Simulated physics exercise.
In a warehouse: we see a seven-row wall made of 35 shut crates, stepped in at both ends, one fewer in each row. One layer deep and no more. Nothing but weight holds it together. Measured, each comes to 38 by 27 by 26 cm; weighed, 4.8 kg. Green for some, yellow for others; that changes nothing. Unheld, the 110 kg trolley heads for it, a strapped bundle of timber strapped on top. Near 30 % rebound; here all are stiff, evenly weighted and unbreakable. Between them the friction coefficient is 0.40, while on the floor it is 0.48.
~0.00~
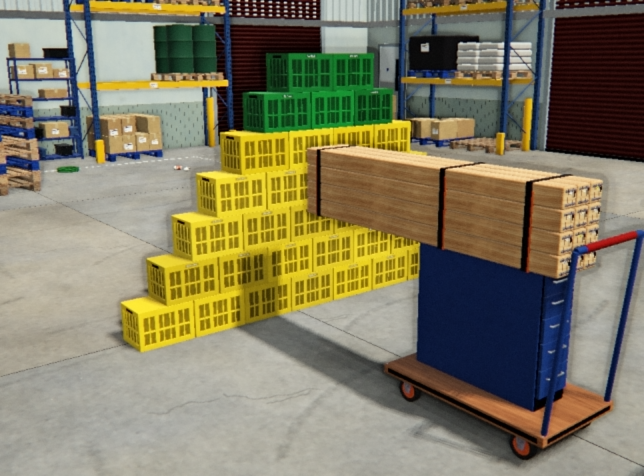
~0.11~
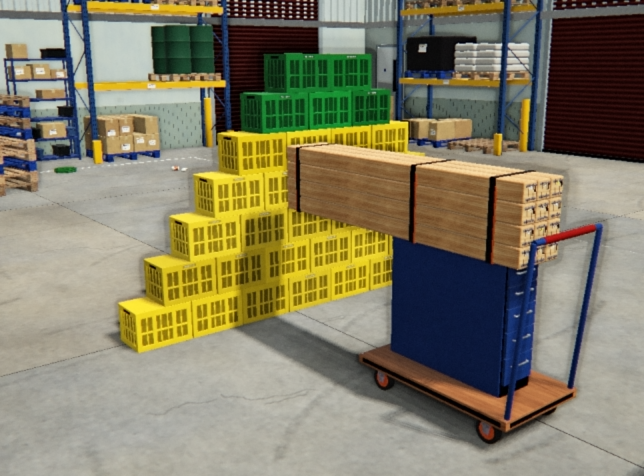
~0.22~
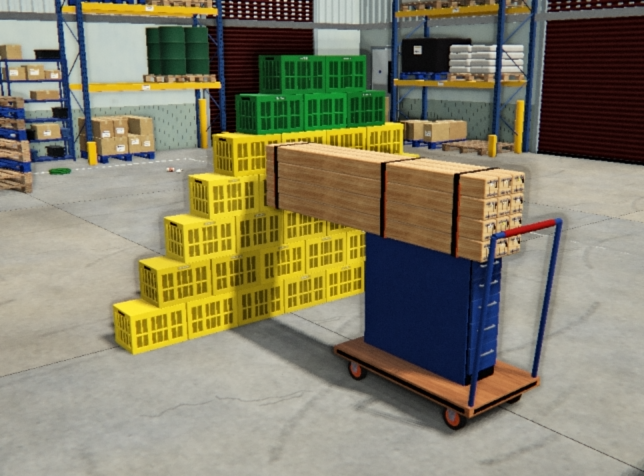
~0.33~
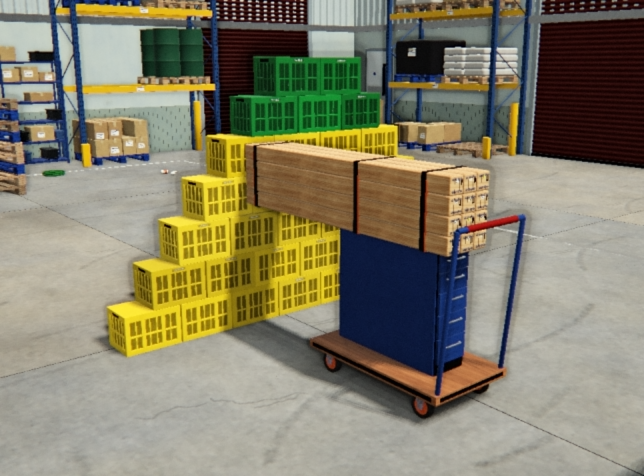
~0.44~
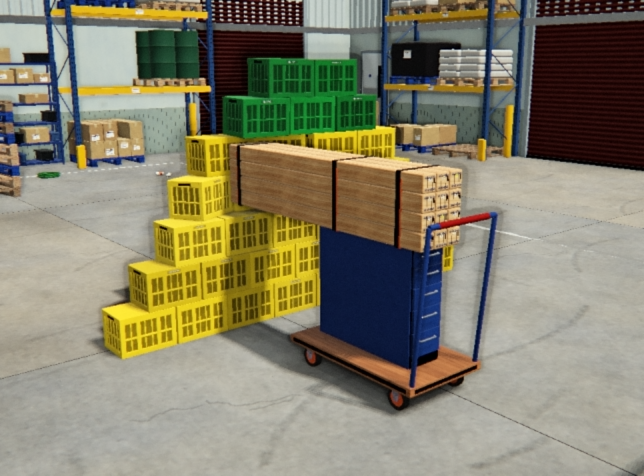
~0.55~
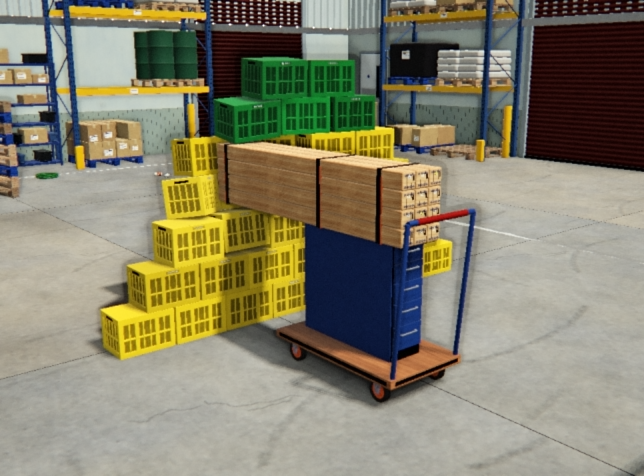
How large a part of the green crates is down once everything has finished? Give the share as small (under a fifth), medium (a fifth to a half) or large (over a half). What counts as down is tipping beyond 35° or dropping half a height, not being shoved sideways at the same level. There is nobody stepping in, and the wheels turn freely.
The share is large.
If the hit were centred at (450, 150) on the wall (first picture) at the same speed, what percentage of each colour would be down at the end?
Result - yellow: 0 %; green: 0 %.
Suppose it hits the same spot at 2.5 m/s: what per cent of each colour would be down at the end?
You'd end up with yellow at 10 per cent down and green at 60 per cent.
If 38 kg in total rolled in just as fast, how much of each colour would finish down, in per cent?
Down at the end: Yellow 20 per cent, green 80 per cent.
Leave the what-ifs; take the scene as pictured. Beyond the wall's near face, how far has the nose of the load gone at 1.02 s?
At that moment, around 75 cm past it.
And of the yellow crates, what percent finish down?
Yellow: 10%.
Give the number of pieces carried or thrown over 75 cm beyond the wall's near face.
4 or thereabouts.
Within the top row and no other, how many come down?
A total of 2.
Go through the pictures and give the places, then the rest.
In the first picture (we follow the side turned to the camera; the camera pans a little), load (312, 169) 52 cm short of the wall; top green crate (354, 72); top yellow crate (312, 149); no piece has moved.
The second picture shows load (292, 166) 33 cm short of the wall; top green crate (352, 72).
The third picture shows load (270, 164) 15 cm short of the wall; top green crate (347, 74).
The fourth picture shows load (250, 163) 23 mm into the wall's line; top green crate (341, 76).
The fifth picture shows load (234, 163) 16 cm into the wall's line; top green crate (336, 78); 6 stirred so far.
The sixth picture shows load (221, 162) 29 cm into the wall's line; top green crate (333, 79) displaced 33 mm; steepest lean 10°, the crate at (184, 198); 10 stirred so far.
Around 1.02 s, load 76 cm past the wall's line, still rolling; none of the 5 green crates down (3 of 35 in all colours); top green crate tipped 11°; top yellow crate tipped 27°.
Around 1.72 s, load 96 cm past the wall's line, stopped; 4 of the 5 green crates down (8 of 35 in all colours); top green crate on its side; top yellow crate upside down.
Finally (3.0 s), load 96 cm past the wall's line, stopped; 4 of the 5 green crates down (8 of 35 in all colours); top green crate on its side; top yellow crate upside down. That is 80 per cent. Seen by the last camera, middles, top green crate near (384, 247), top yellow crate near (227, 260).
